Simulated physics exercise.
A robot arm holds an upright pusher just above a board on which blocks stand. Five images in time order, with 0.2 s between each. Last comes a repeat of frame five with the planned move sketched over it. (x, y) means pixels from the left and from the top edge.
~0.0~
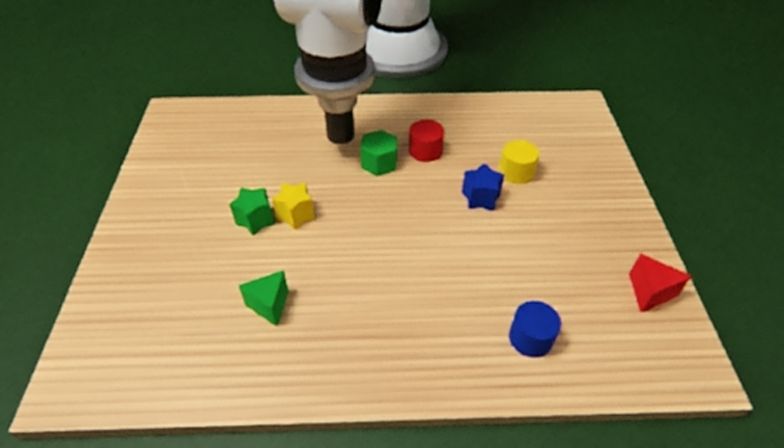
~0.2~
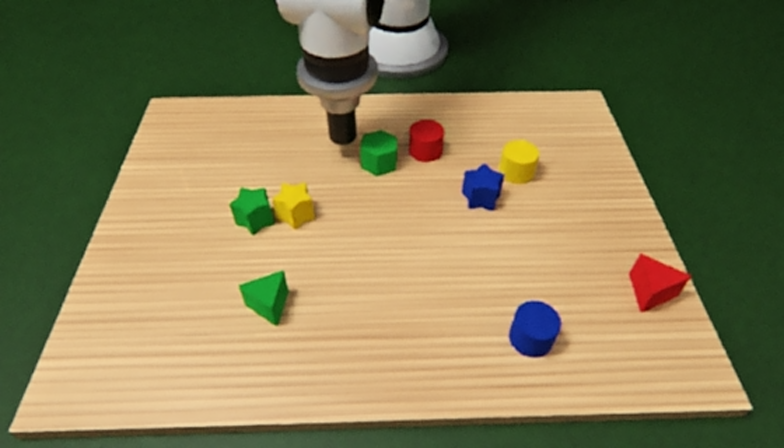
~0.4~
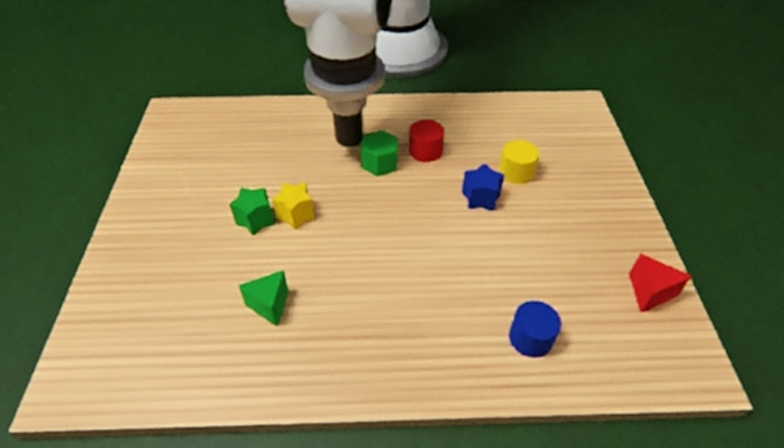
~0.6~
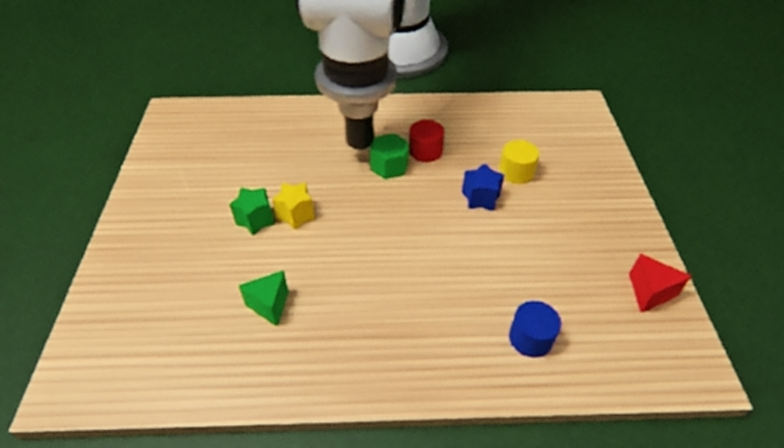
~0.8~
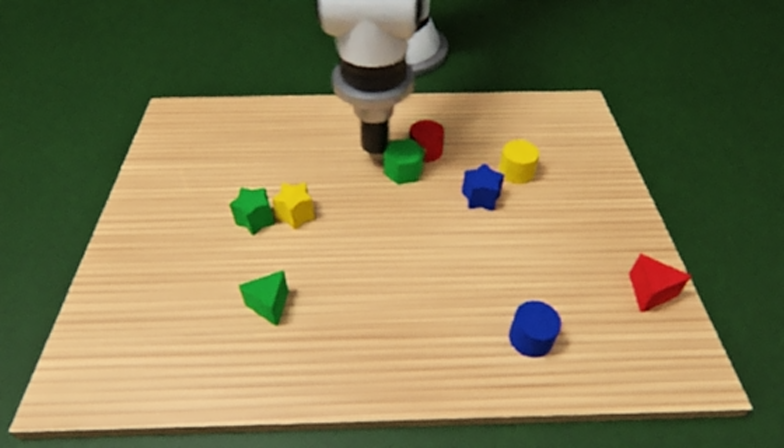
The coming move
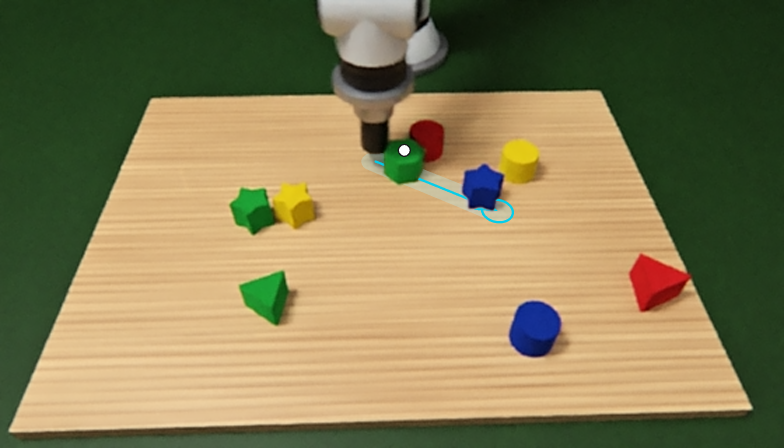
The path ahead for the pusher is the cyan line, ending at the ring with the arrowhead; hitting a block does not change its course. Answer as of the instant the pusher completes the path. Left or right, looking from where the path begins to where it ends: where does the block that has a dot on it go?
Rightward.
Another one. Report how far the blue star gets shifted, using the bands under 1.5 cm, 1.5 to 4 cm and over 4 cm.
Verdict: More than 4 cm.
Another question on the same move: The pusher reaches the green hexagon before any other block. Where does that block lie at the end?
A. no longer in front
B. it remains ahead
Choice B: It remains ahead.
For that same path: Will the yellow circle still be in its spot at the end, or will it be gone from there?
That block is not shifted.
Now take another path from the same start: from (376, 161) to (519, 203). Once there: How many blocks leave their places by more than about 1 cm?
I count two.
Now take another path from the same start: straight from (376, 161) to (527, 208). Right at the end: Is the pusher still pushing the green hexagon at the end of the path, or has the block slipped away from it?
Left aside or behind.
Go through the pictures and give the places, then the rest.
Pusher tip at (341, 137); block tops, green hexagon at (379, 142); red circle at (427, 130); blue star at (485, 177); yellow circle at (521, 151), in the first picture.
Pusher at (343, 137); blocks unchanged, in the second picture.
Pusher at (349, 139); blocks unchanged, in the third picture.
Pusher at (360, 142); green hexagon at (390, 145), in the fourth picture.
Pusher at (375, 146); green hexagon at (404, 150); red circle at (427, 130); blue star at (485, 177); yellow circle at (521, 151), in the fifth picture.
Path on the board, in a line from (376, 161) to (497, 211); the dot is on the green hexagon.
What follows on the original path. One third of the way, pusher at (415, 162); green hexagon at (445, 167).
Two thirds of the way, pusher at (457, 178); green hexagon at (488, 187), turned 15° clockwise; blue star at (528, 191), turned 35° anticlockwise.
At the end, pusher at (501, 196); green hexagon at (528, 210), turned 30° clockwise; red circle in place; blue star at (560, 199), turned 80° anticlockwise; yellow circle in place.
